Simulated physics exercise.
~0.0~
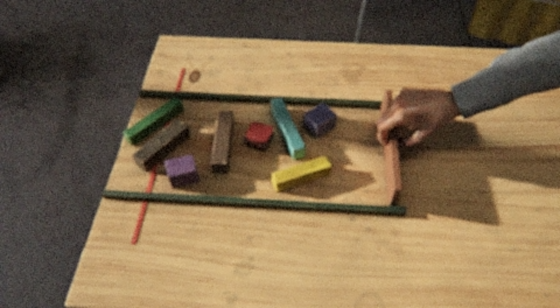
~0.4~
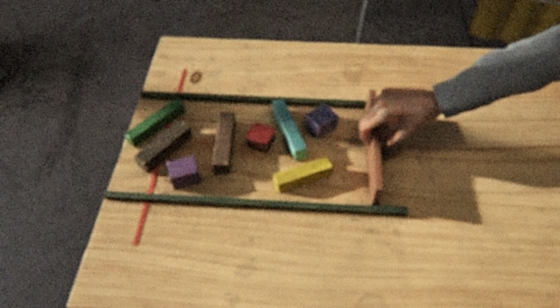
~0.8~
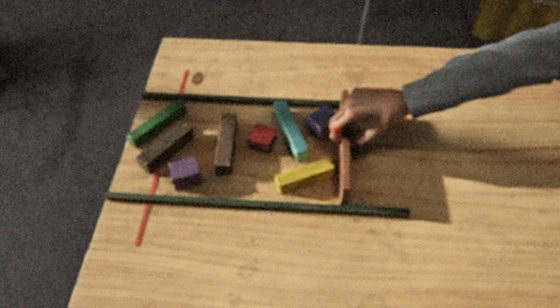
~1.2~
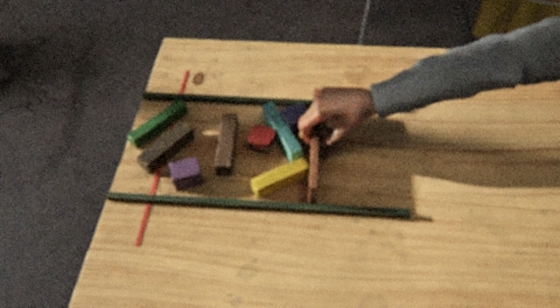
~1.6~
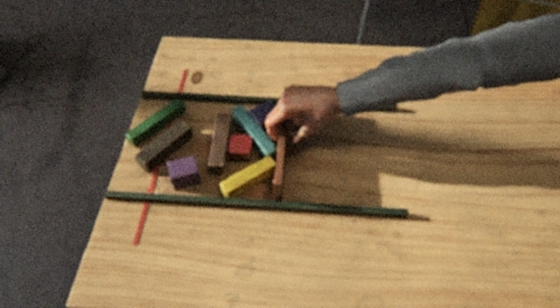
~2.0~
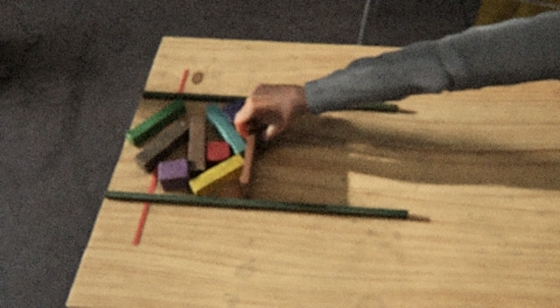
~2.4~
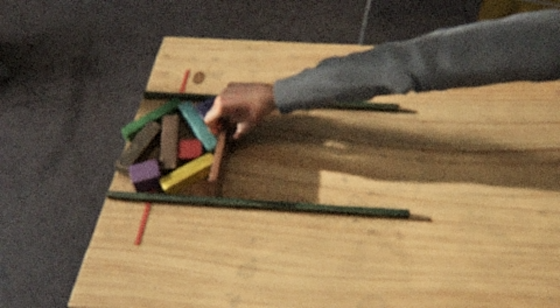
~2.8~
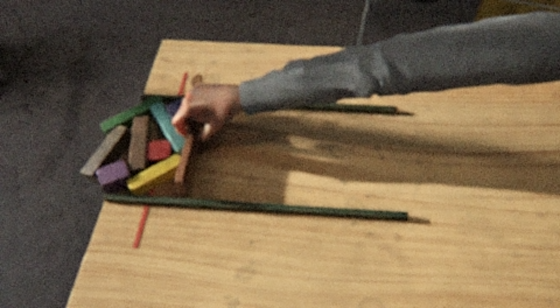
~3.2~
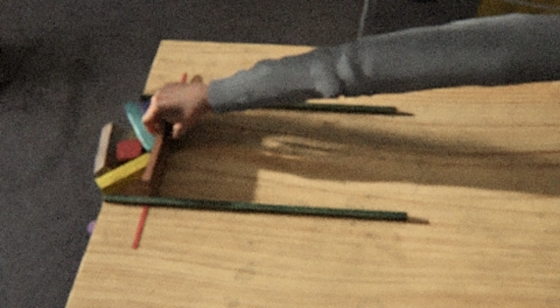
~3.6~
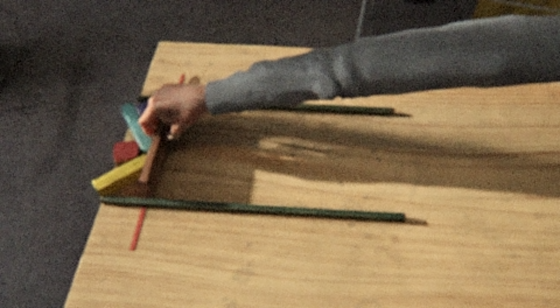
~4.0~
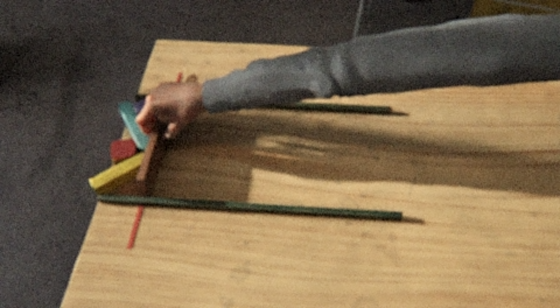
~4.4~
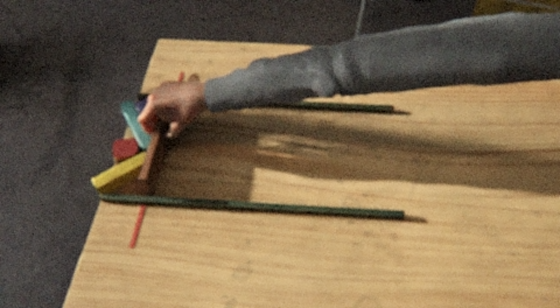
A hand slid an upright board left along a wooden table, sweeping colorful sticks and blocks toward the edge until the green, brown, black and purple ones dropped off, then it stopped near the red tape with the yellow, red and turquoise pieces still at the edge.
